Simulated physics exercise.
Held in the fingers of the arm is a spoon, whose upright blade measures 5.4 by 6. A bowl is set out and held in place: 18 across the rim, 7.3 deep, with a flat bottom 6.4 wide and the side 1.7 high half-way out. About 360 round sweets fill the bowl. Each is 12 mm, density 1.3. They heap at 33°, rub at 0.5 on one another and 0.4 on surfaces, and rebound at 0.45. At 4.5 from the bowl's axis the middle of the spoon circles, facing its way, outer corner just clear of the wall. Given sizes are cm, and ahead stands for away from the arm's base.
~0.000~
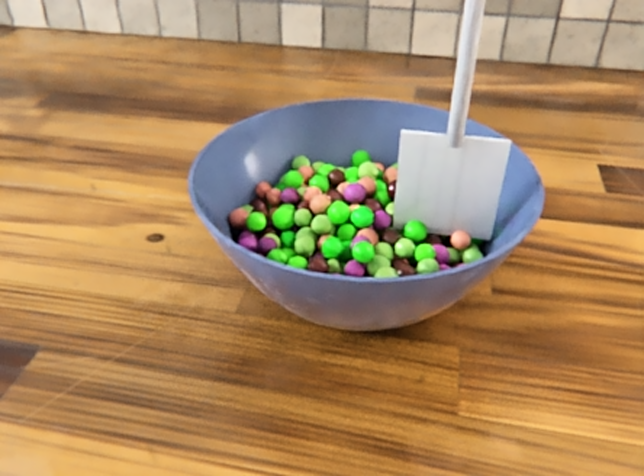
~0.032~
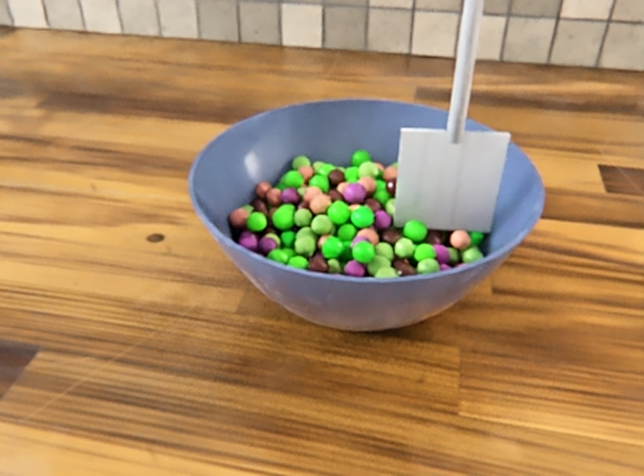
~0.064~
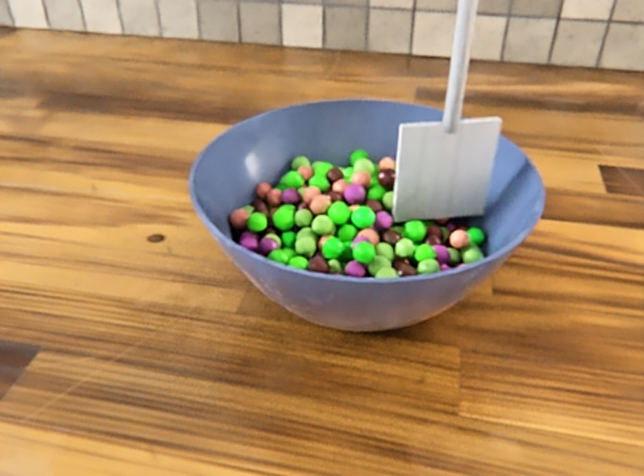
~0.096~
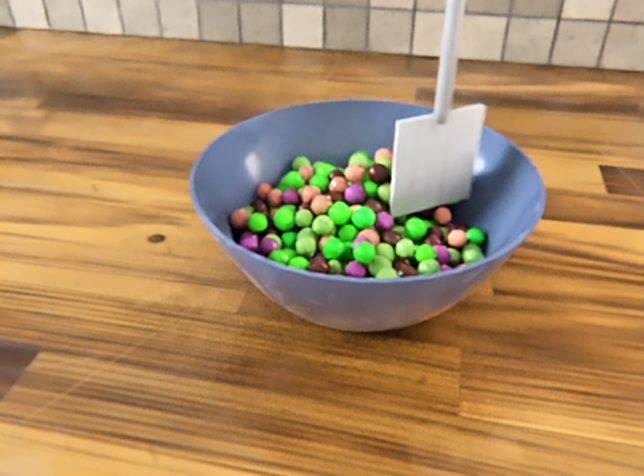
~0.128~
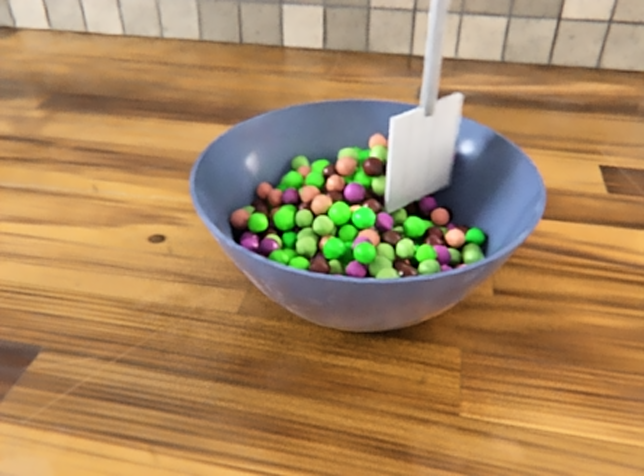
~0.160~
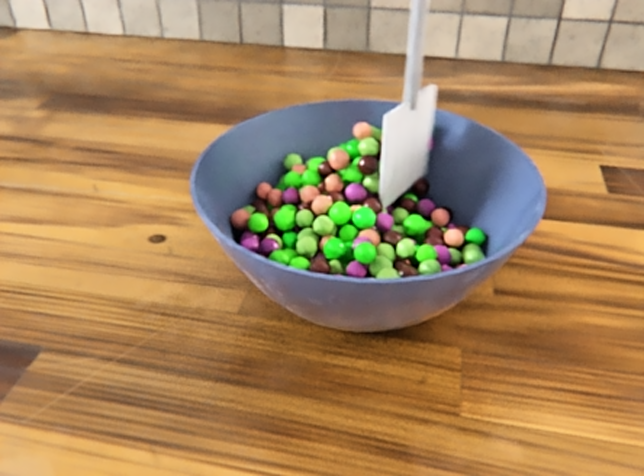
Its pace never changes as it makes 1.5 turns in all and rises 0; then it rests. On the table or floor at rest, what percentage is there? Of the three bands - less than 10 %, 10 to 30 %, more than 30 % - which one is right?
The right band is 10 to 30 %.
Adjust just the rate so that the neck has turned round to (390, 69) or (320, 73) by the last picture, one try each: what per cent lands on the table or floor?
Some 20 and 40 %.
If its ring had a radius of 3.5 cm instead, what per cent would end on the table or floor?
That would give close to 15 per cent.
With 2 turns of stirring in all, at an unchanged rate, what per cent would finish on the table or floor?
I'd expect some 25 per cent.
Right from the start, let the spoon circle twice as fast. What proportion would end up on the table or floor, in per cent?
40 %.
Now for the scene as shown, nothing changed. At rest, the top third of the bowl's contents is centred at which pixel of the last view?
Roughly at pixel (291, 242).
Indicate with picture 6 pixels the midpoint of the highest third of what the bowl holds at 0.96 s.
In the last picture it sits around (354, 149).
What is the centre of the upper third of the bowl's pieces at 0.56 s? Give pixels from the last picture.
Roughly pixel (375, 255).
After 0.56 s, 252° round, highest piece 9 above the table; 347 in the bowl, 7 on the table or floor, 4 in flight or on the tool.
After 0.96 s, 78° round, highest piece 10 above the table; 318 in the bowl, 33 on the table or floor, 7 in flight or on the tool.
After 1.35 s, 180° round, highest piece 8 above the table; 298 in the bowl, 60 on the table or floor.
After 2.05 s, 180° round, highest piece 8 above the table; 298 in the bowl, 60 on the table or floor.
At rest, 298 in the bowl, 60 on the table or floor. That is 17 % on the table or floor.
